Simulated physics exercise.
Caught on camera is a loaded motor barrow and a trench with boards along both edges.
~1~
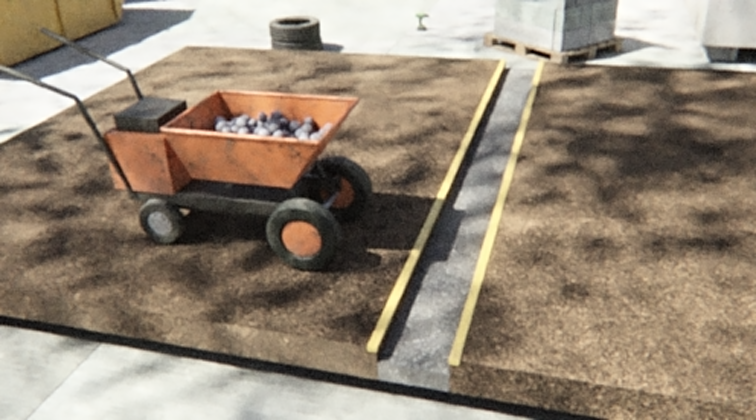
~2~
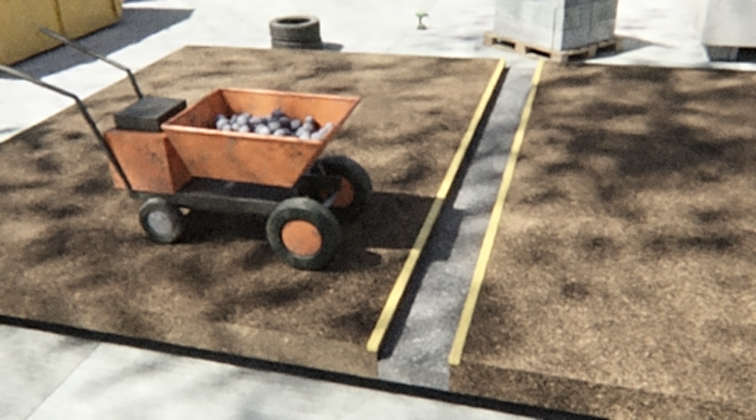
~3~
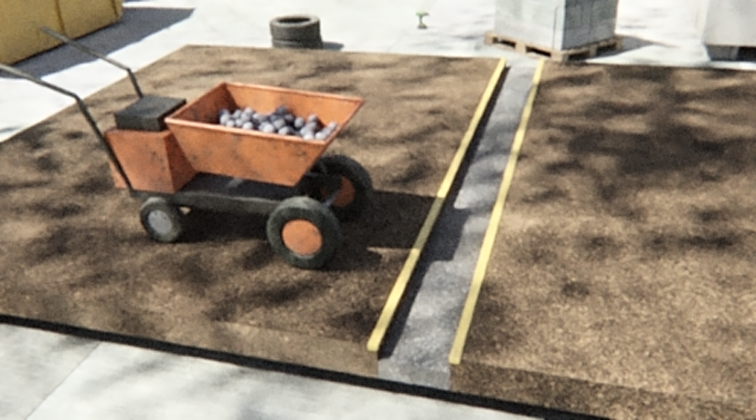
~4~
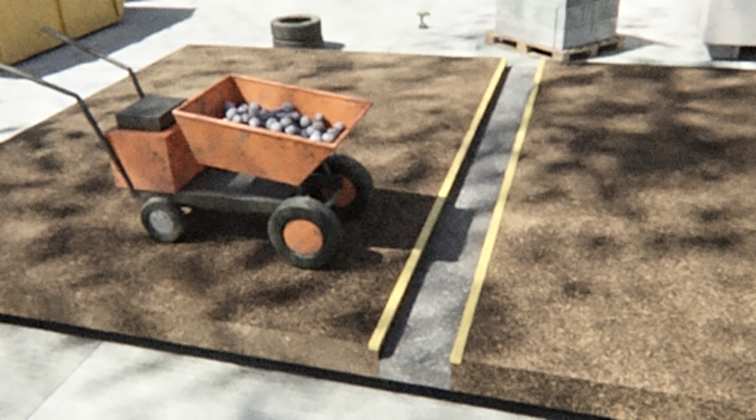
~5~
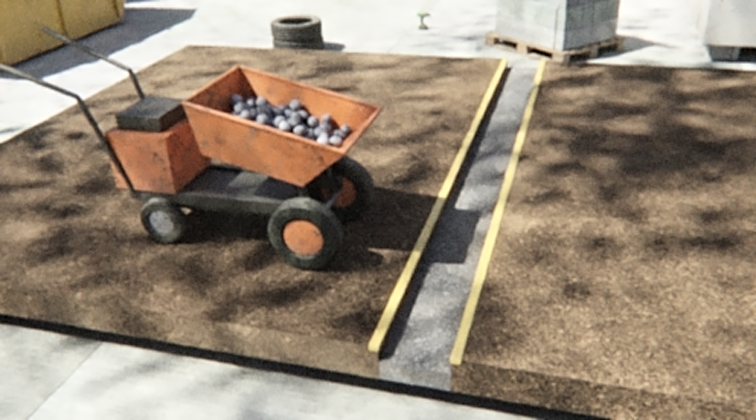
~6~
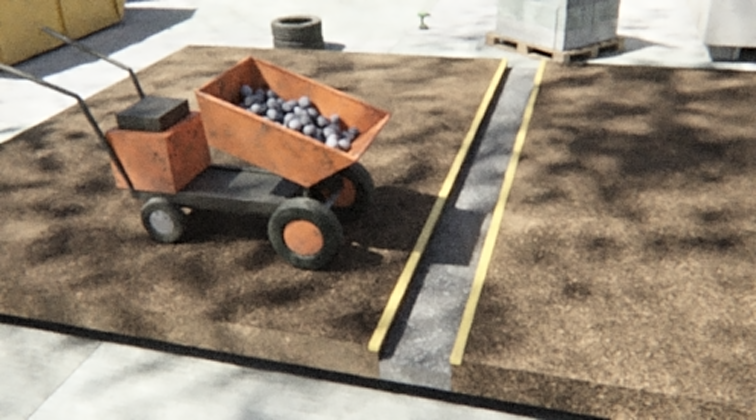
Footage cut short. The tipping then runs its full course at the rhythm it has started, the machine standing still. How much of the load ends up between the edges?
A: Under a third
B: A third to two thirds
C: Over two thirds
The answer is C.
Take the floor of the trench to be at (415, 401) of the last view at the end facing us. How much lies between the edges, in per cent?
About 100 %.
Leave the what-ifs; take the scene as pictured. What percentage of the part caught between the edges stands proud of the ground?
40 per cent or thereabouts.
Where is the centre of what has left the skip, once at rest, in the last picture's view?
The centre settles at about (453, 257).
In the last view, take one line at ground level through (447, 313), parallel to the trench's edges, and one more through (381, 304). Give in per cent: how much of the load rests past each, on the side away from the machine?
The first comes to 30 %, the second to 100 %.
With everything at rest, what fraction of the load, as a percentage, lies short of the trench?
Share: Near 5 %.
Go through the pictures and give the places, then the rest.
The first frame shows lip of the skip at (319, 143), level; top of the load at (261, 132), round cobbles; first edge of the trench at (391, 306); far edge at (467, 317), the trench over half as wide as the skip, and shallow for its width.
The second frame shows lip of the skip at (320, 143), level; top of the load at (262, 131).
The third frame shows lip of the skip at (326, 144), tipped barely; top of the load at (249, 130).
The fourth frame shows lip of the skip at (335, 147), tipped a little; top of the load at (256, 126).
The fifth frame shows lip of the skip at (345, 153), tipped a little; top of the load at (254, 114).
The sixth frame shows lip of the skip at (356, 160), tipped clearly; top of the load at (254, 113); first edge of the trench at (392, 305); far edge at (468, 316).
Soon, skip tipped steeply; all in the skip.
A while on, skip tipped right over; most in the skip; about a quarter in or heaped over the trench; a stray few beyond it; a stray few falling.
Towards the end, skip tipped right over; a small part in the skip; most in or heaped over the trench; a small part beyond it.
Finally, skip tipped right over; a stray few short of the trench; most in or heaped over the trench; a small part beyond it.
